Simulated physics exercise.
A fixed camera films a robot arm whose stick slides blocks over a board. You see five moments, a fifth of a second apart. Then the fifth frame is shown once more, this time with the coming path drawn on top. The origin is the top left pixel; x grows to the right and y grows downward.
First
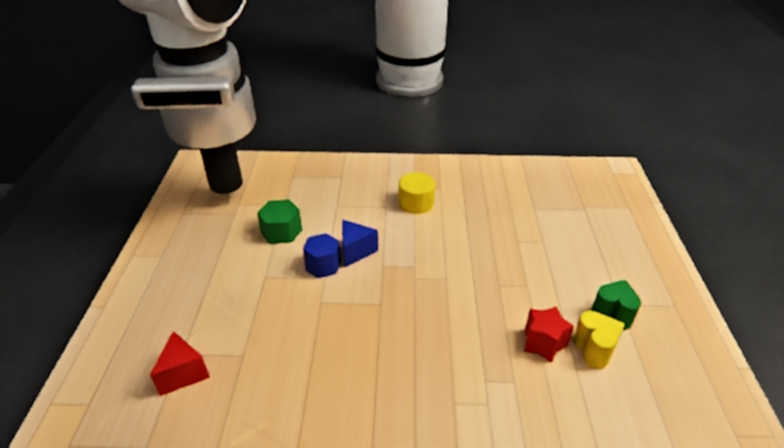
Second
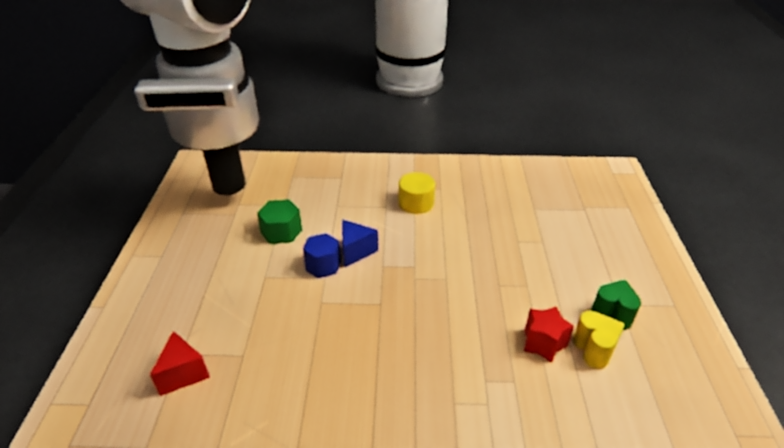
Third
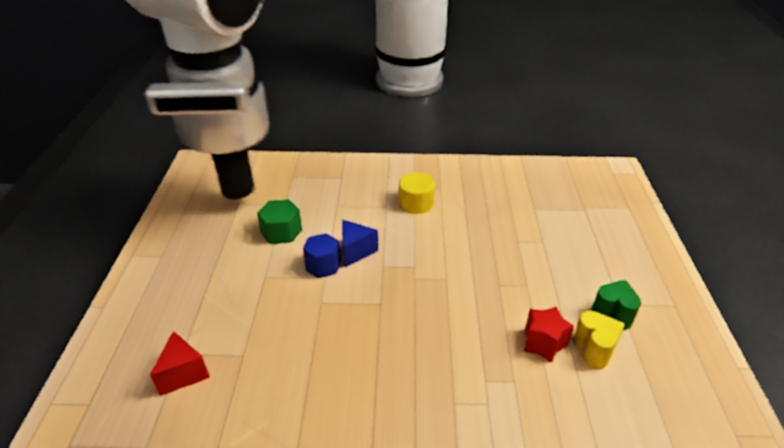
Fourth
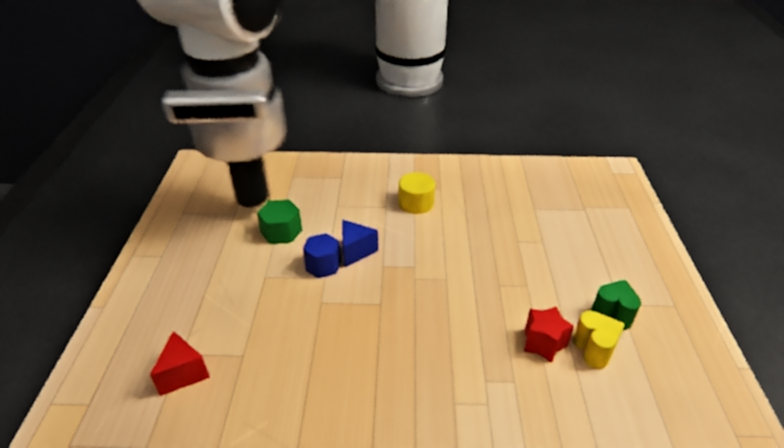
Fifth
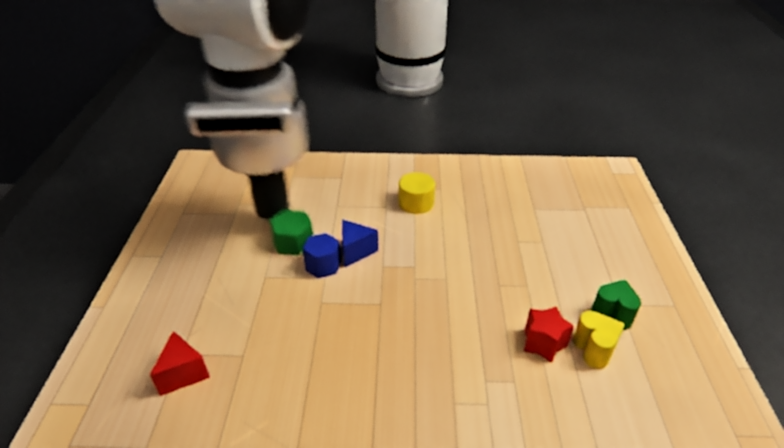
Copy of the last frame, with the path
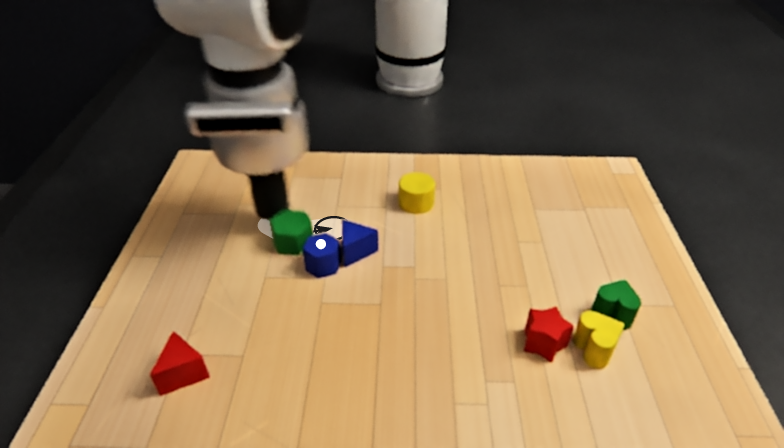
A robot arm moves right and nudges the green block slightly toward the blue blocks.
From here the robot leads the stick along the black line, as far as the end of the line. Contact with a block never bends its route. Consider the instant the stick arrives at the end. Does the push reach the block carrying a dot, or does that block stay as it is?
That block moves.
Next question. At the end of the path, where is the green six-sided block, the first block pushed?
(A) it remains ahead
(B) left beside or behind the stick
My answer is option B.
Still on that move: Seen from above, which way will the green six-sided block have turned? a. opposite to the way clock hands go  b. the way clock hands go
b
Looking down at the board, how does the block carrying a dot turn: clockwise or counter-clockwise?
From above, it turns counterclockwise.
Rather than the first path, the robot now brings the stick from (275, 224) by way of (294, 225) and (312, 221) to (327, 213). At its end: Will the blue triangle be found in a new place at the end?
I'd say no.
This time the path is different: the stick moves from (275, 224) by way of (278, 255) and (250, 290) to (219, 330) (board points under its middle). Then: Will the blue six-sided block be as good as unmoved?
Answer: No.
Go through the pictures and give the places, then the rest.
In the first frame, lower end of the stick (226, 184), tops of blocks, green six-sided block (278, 210), blue six-sided block (321, 244), blue triangle (354, 231).
In the second frame, stick (229, 186), blocks as before.
In the third frame, stick (238, 190), blocks as before.
In the fourth frame, stick (253, 197), blocks as before.
In the fifth frame, stick (273, 209), green six-sided block (291, 221), blue six-sided block (321, 244), blue triangle (354, 231).
The drawn path runs from (275, 224) via (291, 231) and (312, 232), ending at (333, 228); the dot is on the blue six-sided block.
The first path, step by step. Halfway along, stick (300, 218); green six-sided block (306, 235), turned 40° clockwise; blue six-sided block (329, 255), turned 20° anticlockwise.
At the end, stick (331, 214); green six-sided block (307, 235), turned 40° clockwise; blue six-sided block (329, 256), turned 25° anticlockwise; blue triangle not moved.
